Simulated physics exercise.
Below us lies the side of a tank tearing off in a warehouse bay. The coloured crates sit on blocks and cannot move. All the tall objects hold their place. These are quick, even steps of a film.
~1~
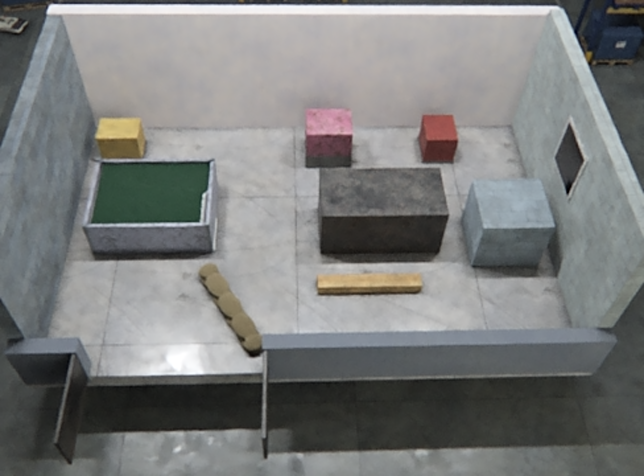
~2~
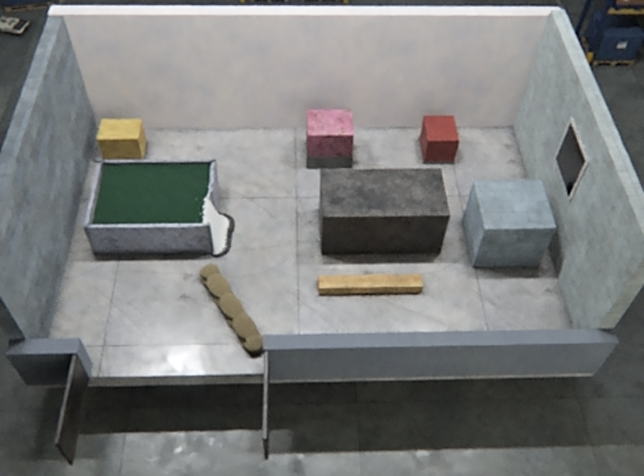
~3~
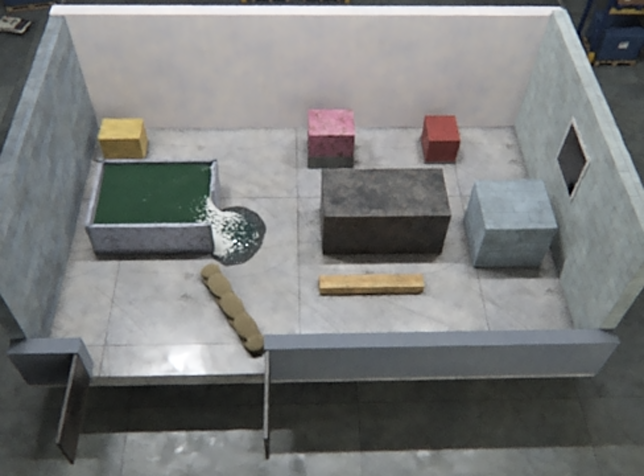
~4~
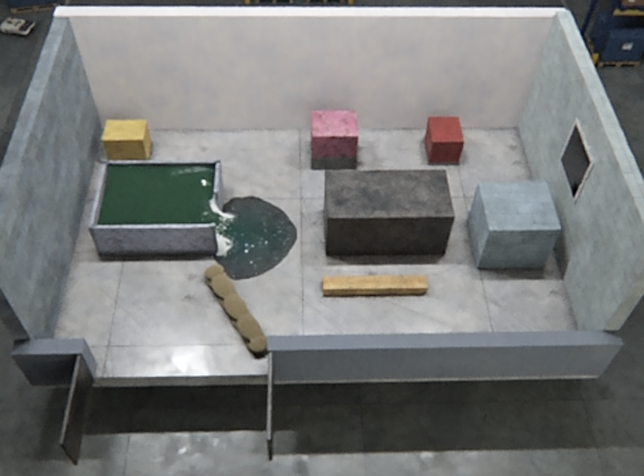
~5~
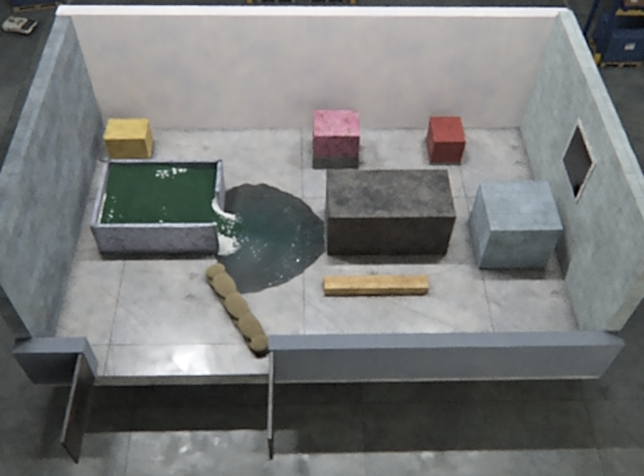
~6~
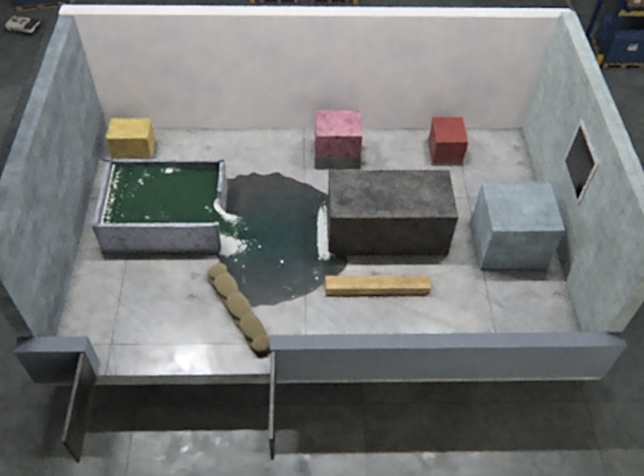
We see an open tank of green liquid in a walled bay; its right side gives way, and water pours through the gap, spreading rightward across the floor in a dark pool that reaches the large dark block.
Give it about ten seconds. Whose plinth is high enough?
In the end: The red crate gets wet; the pink crate stays dry; the yellow crate stays dry.
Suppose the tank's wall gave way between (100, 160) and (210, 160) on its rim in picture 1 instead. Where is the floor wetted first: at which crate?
It is the yellow one.
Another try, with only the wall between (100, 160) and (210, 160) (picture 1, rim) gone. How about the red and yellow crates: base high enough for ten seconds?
The red one gets wet; the yellow one ends up wet.
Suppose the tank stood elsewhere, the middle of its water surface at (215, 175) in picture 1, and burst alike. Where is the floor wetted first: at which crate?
First comes the one in pink.
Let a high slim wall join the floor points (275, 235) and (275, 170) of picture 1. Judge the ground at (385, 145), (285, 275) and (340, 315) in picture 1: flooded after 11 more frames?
One after the other: Clear, covered, wet.
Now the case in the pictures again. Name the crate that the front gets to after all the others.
It is the crate marked yellow.
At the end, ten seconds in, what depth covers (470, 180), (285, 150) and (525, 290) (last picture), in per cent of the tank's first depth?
Roughly 10, 4 and 10 per cent, in turn.
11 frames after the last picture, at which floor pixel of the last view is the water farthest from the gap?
Near (535, 271).
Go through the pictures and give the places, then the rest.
The open tank at (152, 194) is whole and still, in the first frame.
Water pours out at (211, 227) and has run to (223, 252), in the second frame.
Water pours out at (212, 227) and has run to (260, 225), in the third frame.
Water pours out at (216, 228) and has run to (290, 242), in the fourth frame.
The front is at (323, 243), out from the gap at (217, 227), in the fifth frame.
The front is at (340, 266), out from the gap at (219, 227), in the sixth frame.
A moment on, water covers 20 % of the floor; the red crate not reached, the pink crate water round its plinth, the yellow crate not reached.
Next, water covers 30 % of the floor; the red crate water round its plinth, the pink crate water round its plinth, the yellow crate not reached.
Then, water covers 55 % of the floor; the red crate water round its plinth, the pink crate water round its plinth, the yellow crate not reached.
Later, water covers 70 % of the floor; the red crate water round its plinth, the pink crate water round its plinth, the yellow crate water round its plinth.
In the end, water covers 80 % of the floor; the red crate was topped, the pink crate stayed above the water, the yellow crate stayed above the water.
